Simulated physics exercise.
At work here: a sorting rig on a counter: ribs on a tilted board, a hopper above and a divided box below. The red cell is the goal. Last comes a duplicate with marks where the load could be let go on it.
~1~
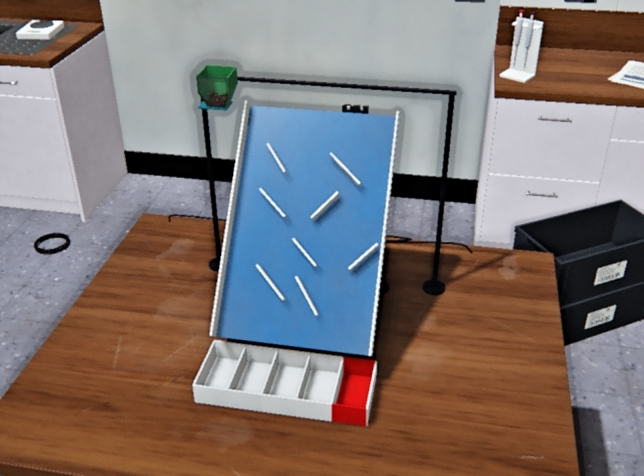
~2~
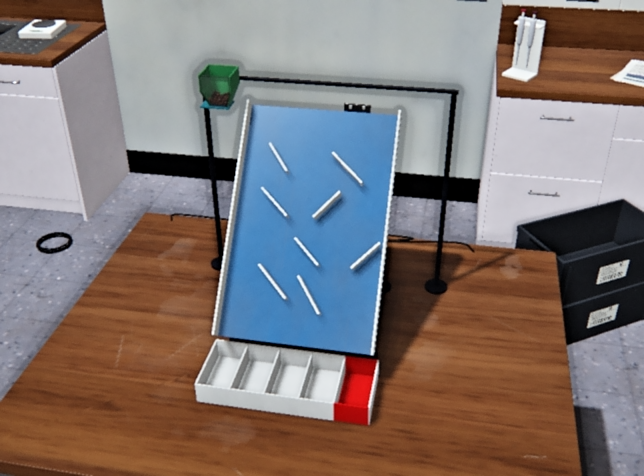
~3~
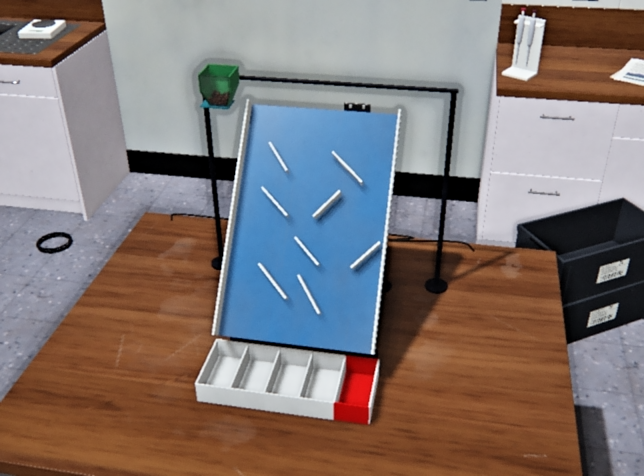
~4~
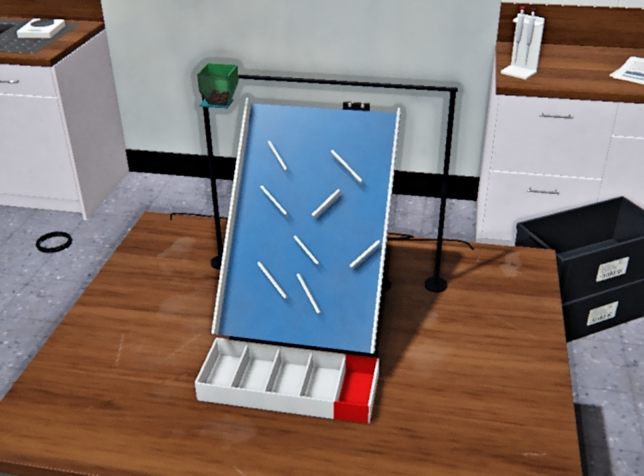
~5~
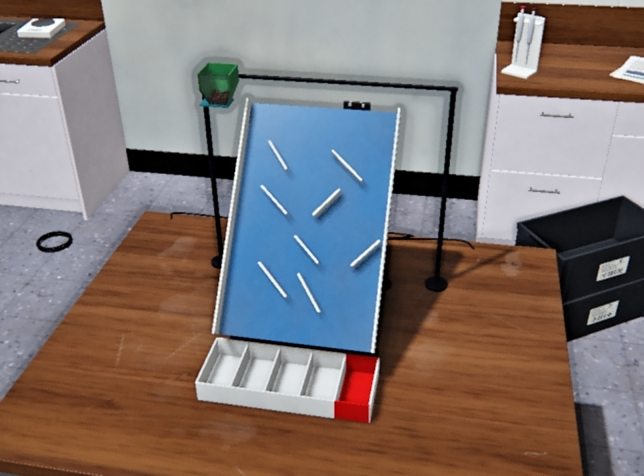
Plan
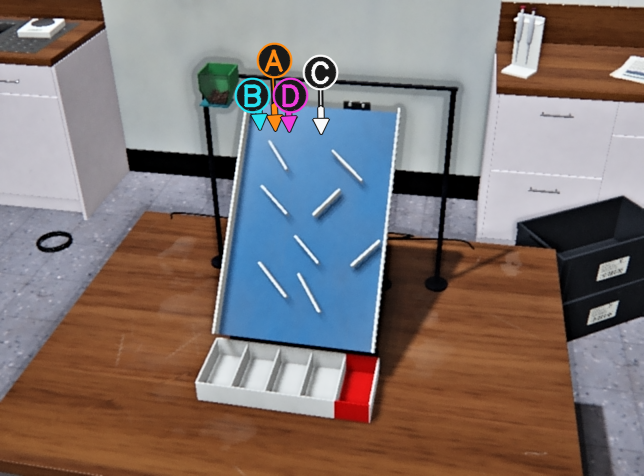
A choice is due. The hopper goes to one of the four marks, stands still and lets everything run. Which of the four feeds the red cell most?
Choose D.
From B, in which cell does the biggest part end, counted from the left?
The first from the left.
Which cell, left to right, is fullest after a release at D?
The fifth.
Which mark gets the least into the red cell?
Here it is mark B.
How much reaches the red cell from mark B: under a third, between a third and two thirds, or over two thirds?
It is under a third.
On the marked copy, mark A meets the board at (275, 125); mark B meets the board at (259, 124); mark C meets the board at (321, 128); mark D meets the board at (289, 126).
Choosing A, about a third in the red cell, about half in other cells, about a quarter outside the box.
Choosing B, a stray few in the red cell, most in other cells, about a quarter outside the box.
Choosing C, about a third in the red cell, about half in other cells, a small part outside the box.
Choosing D, about two thirds in the red cell, about a quarter in other cells, a small part outside the box.
